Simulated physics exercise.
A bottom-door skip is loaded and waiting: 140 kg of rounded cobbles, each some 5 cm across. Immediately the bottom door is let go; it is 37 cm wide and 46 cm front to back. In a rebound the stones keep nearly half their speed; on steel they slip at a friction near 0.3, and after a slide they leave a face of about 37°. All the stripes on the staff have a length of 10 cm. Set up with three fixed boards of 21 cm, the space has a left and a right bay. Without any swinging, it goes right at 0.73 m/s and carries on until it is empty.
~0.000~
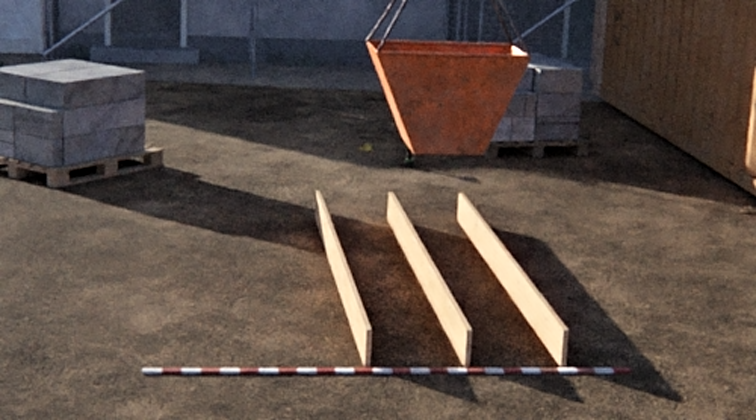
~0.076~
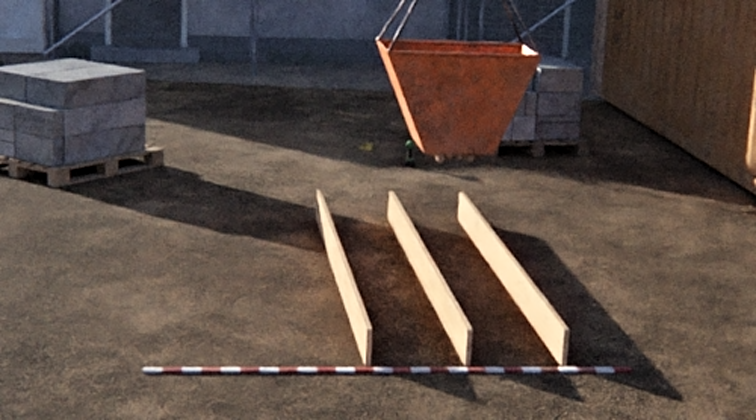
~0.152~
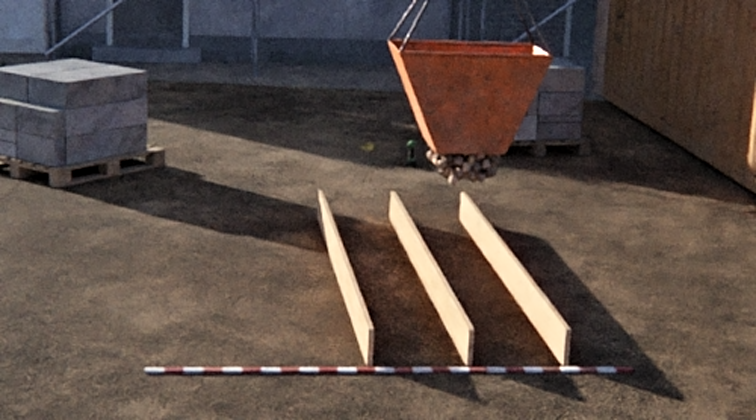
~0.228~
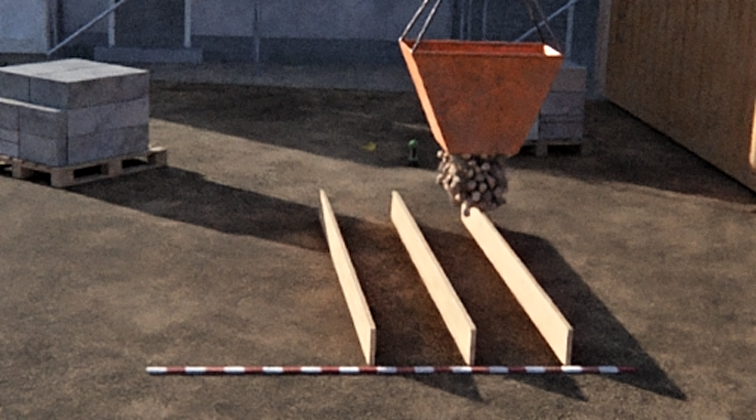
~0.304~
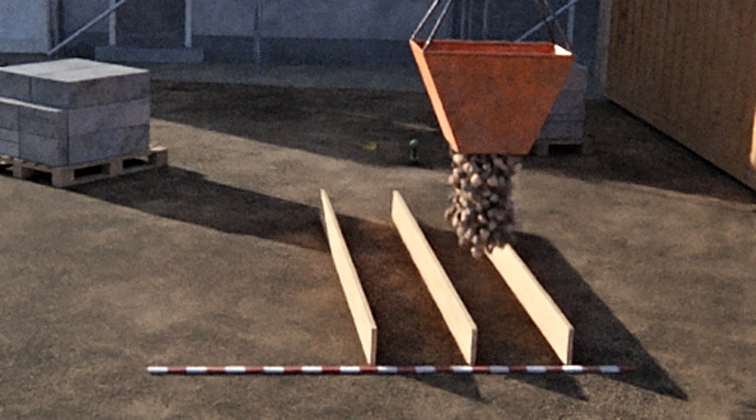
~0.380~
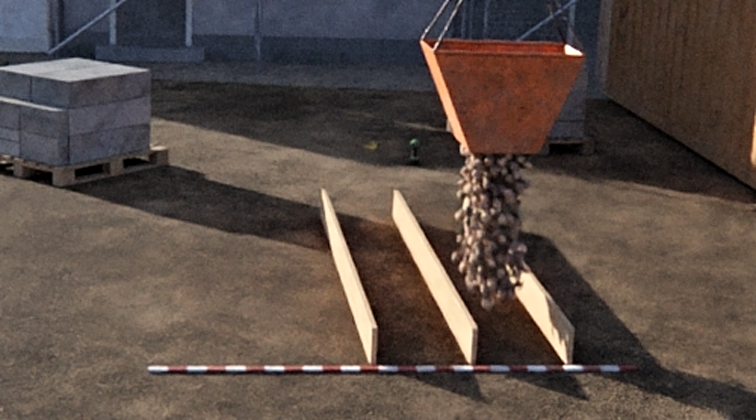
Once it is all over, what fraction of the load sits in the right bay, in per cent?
I would say 90 percent.
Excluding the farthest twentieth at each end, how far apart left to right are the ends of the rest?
Horizontal spread approx 90 cm.
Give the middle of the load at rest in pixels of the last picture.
Middle at rest: Roughly (508, 321).
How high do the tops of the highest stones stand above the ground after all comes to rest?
24 cm.
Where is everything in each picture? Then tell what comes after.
The outlet is at (449, 145); nothing has dropped yet, in the first picture.
The outlet is at (460, 145); 6 % is out, in the second picture.
The outlet is at (472, 145); 19 % is out, the lowest stones still above the boards at (464, 173), 94 cm up, in the third picture.
The outlet is at (483, 145); 33 % is out, the lowest stones still above the boards at (474, 204), 76 cm up, in the fourth picture.
The outlet is at (494, 144); 49 % is out, the lowest stones still above the boards at (483, 244), 52 cm up, in the fifth picture.
The outlet is at (505, 144); 67 % is out, the lowest stones still above the boards at (488, 284), 26 cm up, in the sixth picture.
After 0.7 s, 0 % in the bottom-door skip, 97 % falling or lying in the right bay, 3 % falling or lying right of the bays; the stones farthest right are at (565, 284).
After 1.1 s, 0 % in the bottom-door skip, 90 % falling or lying in the right bay, 10 % falling or lying right of the bays; the stones farthest right are at (674, 329).
After 1.7 s, 0 % in the bottom-door skip, 90 % falling or lying in the right bay, 10 % falling or lying right of the bays; the stones farthest right are at (754, 330).
After 2.6 s, 0 % in the bottom-door skip, 90 % falling or lying in the right bay, 10 % falling or lying right of the bays; the stones farthest right are at (754, 324).
After 4.5 s, 0 % in the bottom-door skip, 90 % in the right bay, 10 % right of the bays; the stones farthest right are at (754, 324).
